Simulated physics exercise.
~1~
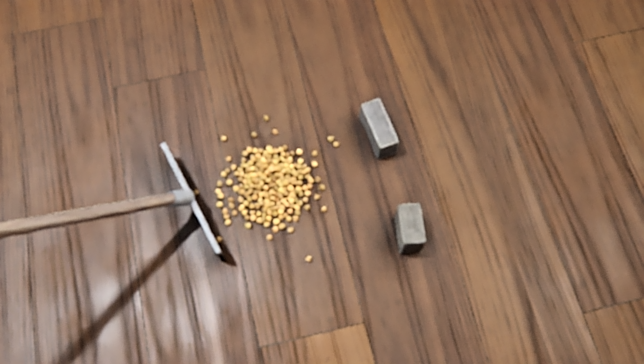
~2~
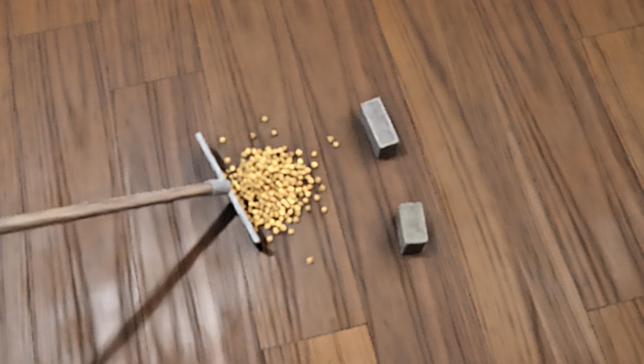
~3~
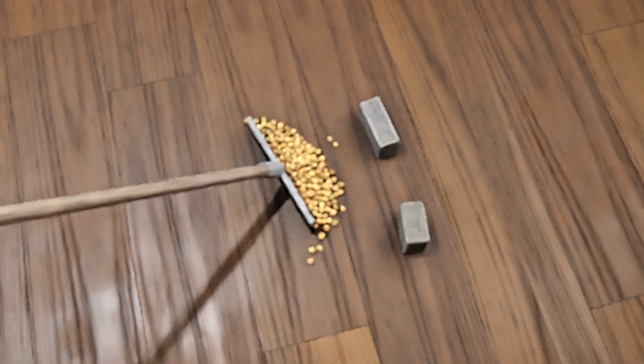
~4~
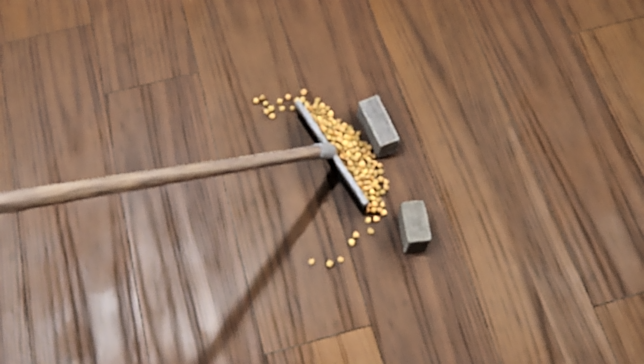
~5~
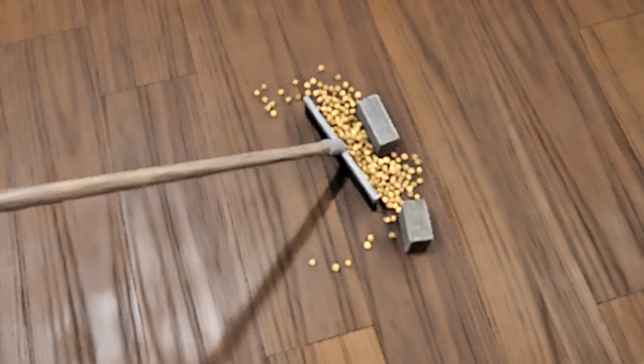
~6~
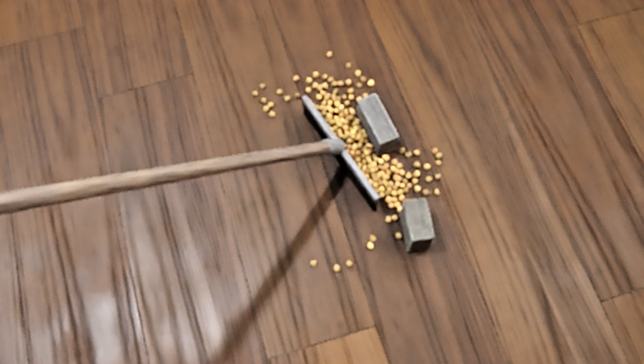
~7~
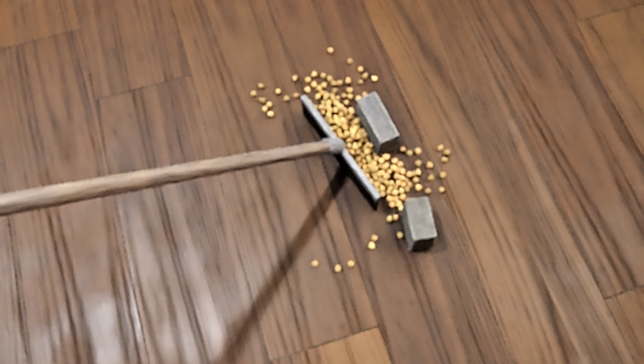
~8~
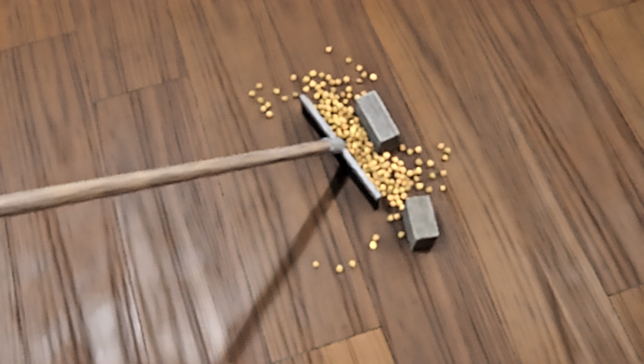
A squeegee pushes yellow chickpeas right against two gray blocks and stops, some spilling around.
